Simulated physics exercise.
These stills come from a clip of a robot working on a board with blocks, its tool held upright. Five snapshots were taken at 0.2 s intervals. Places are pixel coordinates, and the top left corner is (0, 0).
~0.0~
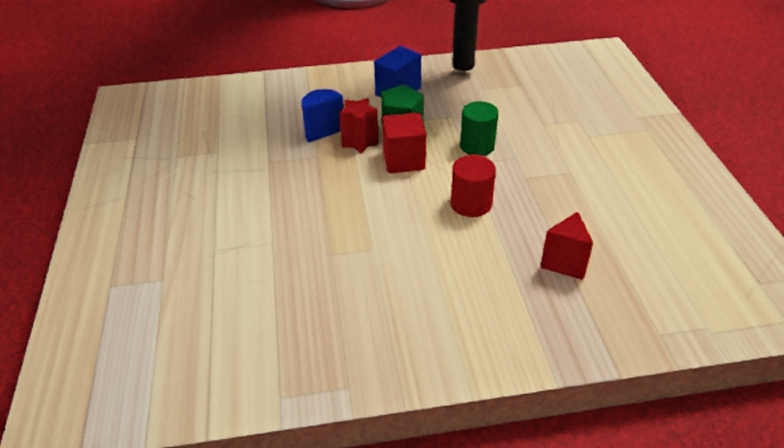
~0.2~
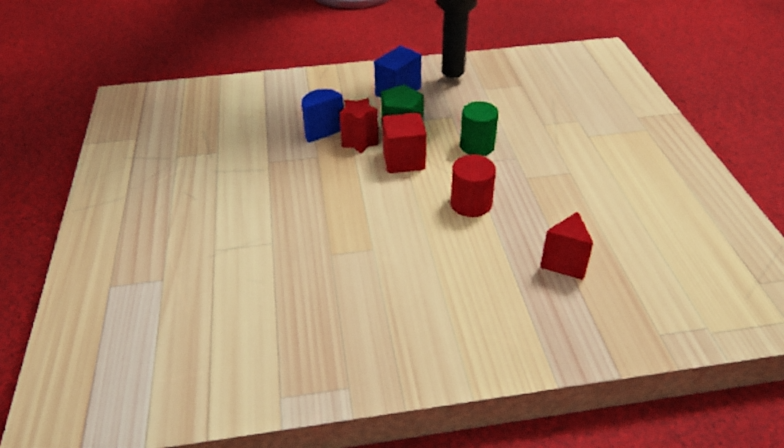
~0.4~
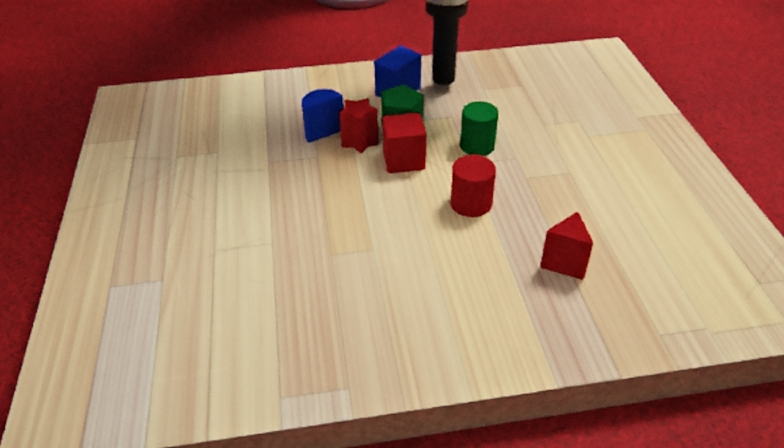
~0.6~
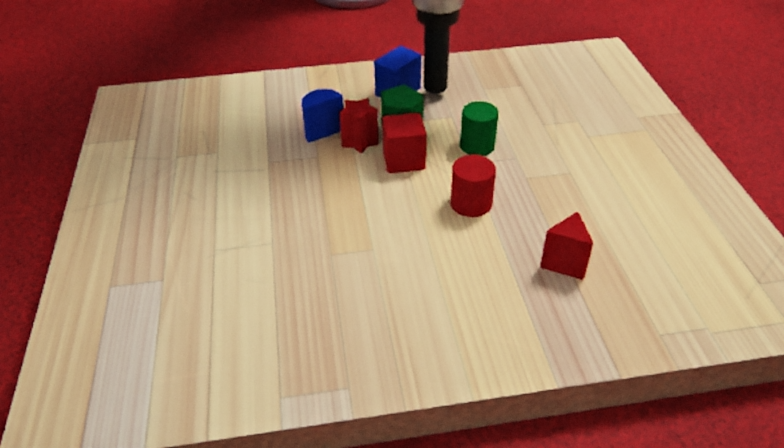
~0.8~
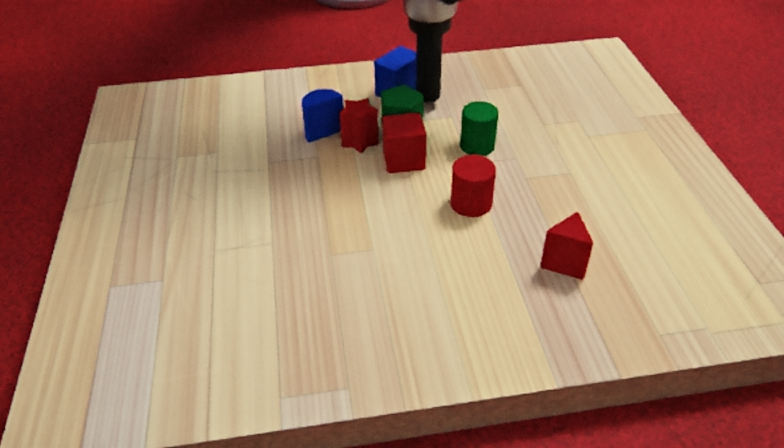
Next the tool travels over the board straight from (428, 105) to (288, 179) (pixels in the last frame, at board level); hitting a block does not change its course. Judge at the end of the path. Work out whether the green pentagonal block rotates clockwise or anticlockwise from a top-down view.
Answer: Anticlockwise.
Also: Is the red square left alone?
Answer: No.
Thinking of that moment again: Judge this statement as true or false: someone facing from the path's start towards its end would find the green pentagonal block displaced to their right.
That claim is false.
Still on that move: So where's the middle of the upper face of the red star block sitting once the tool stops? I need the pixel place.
It will end up at (256, 153).
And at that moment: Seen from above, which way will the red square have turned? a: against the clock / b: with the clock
Answer: A.
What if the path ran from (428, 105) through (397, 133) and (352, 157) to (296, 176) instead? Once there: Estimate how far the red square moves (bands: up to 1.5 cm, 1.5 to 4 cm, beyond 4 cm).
It goes 1.5 to 4 cm.
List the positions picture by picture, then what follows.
In the first picture, tool's lower end at (463, 66); red star block at (358, 107); blue rectangular block at (398, 57); green pentagonal block at (401, 96); red square at (404, 125).
In the second picture, tool at (453, 72); blocks still.
In the third picture, tool at (444, 79); blocks still.
In the fourth picture, tool at (435, 88); blocks still.
In the fifth picture, tool at (428, 97); red star block at (358, 107); blue rectangular block at (398, 57); green pentagonal block at (401, 96); red square at (404, 125).
On the path given first. One third of the way, tool at (383, 119); red star block at (350, 111), turned 35° clockwise; green pentagonal block at (385, 111), turned 40° anticlockwise; red square at (406, 130), turned 25° anticlockwise.
Two thirds of the way, tool at (337, 144); red star block at (311, 127), turned 60° clockwise; green pentagonal block at (368, 125), turned 85° anticlockwise; red square at (409, 135), turned 50° anticlockwise.
At the end, tool at (287, 171); red star block at (256, 153), turned 65° clockwise; blue rectangular block still; green pentagonal block at (368, 125), turned 85° anticlockwise; red square at (409, 135), turned 50° anticlockwise.
